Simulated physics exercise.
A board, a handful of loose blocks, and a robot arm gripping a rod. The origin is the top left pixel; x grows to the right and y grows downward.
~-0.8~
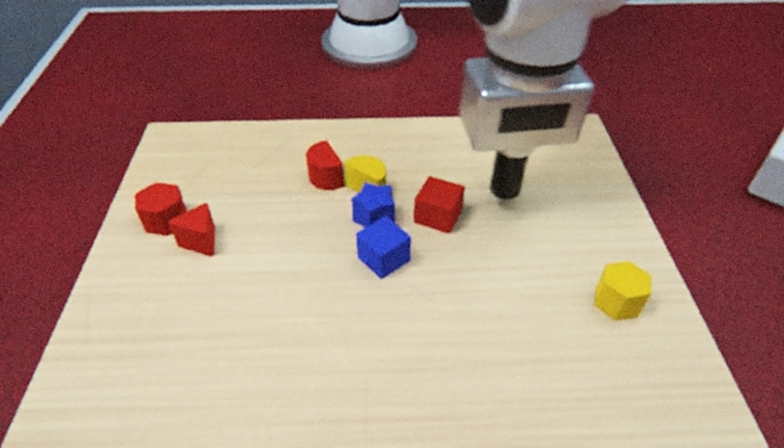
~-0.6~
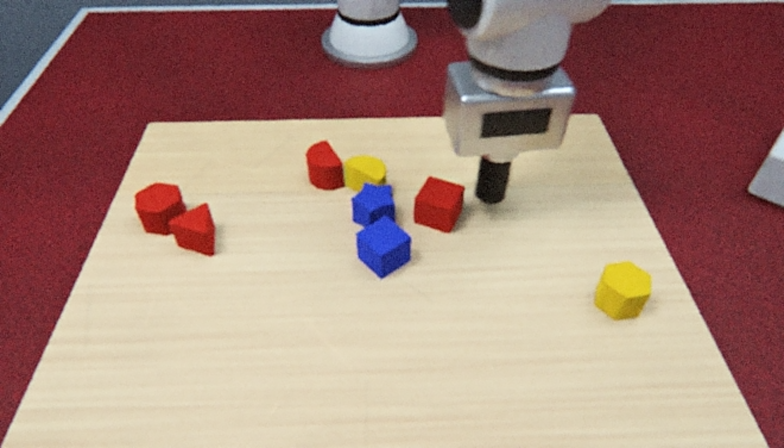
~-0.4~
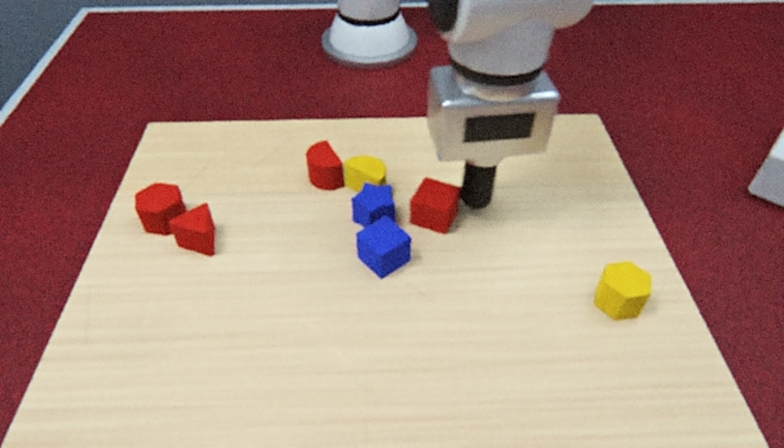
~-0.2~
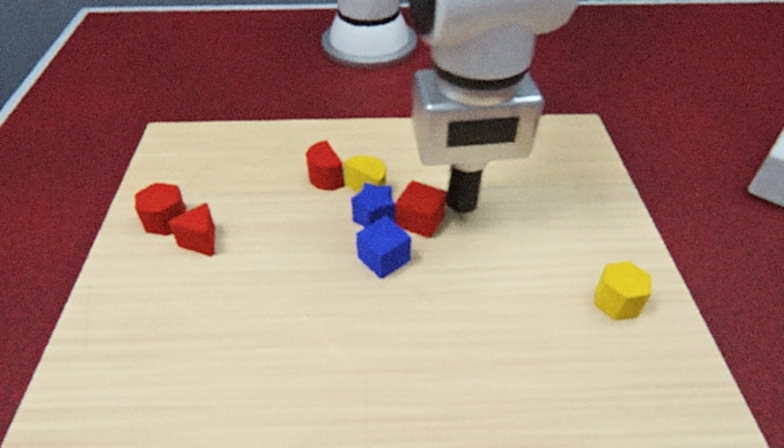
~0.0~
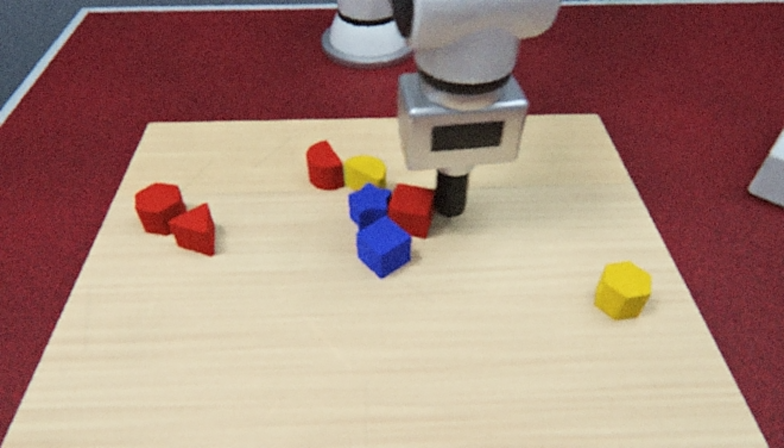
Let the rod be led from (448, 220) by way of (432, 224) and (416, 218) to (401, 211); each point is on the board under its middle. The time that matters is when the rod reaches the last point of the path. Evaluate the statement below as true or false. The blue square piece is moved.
My answer: False.
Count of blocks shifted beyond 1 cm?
It displaces two.
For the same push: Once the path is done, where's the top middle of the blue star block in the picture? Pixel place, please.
In the picture, that point is around (327, 201).
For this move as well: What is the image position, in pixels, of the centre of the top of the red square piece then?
Just about (366, 193).
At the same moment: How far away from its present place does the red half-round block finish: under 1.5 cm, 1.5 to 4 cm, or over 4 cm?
Up to 1.5 cm.
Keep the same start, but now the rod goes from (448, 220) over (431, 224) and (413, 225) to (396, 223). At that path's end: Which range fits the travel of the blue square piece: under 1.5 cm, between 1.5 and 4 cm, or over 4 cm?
Distance: Less than 1.5 cm.
On the path given first. Halfway along, rod (424, 209); blue star block (346, 199); red square piece (386, 199).
At the end, rod (401, 198); red half-round block in place; blue star block (327, 201), turned 20° anticlockwise; blue square piece in place; red square piece (366, 193), turned 25° anticlockwise.
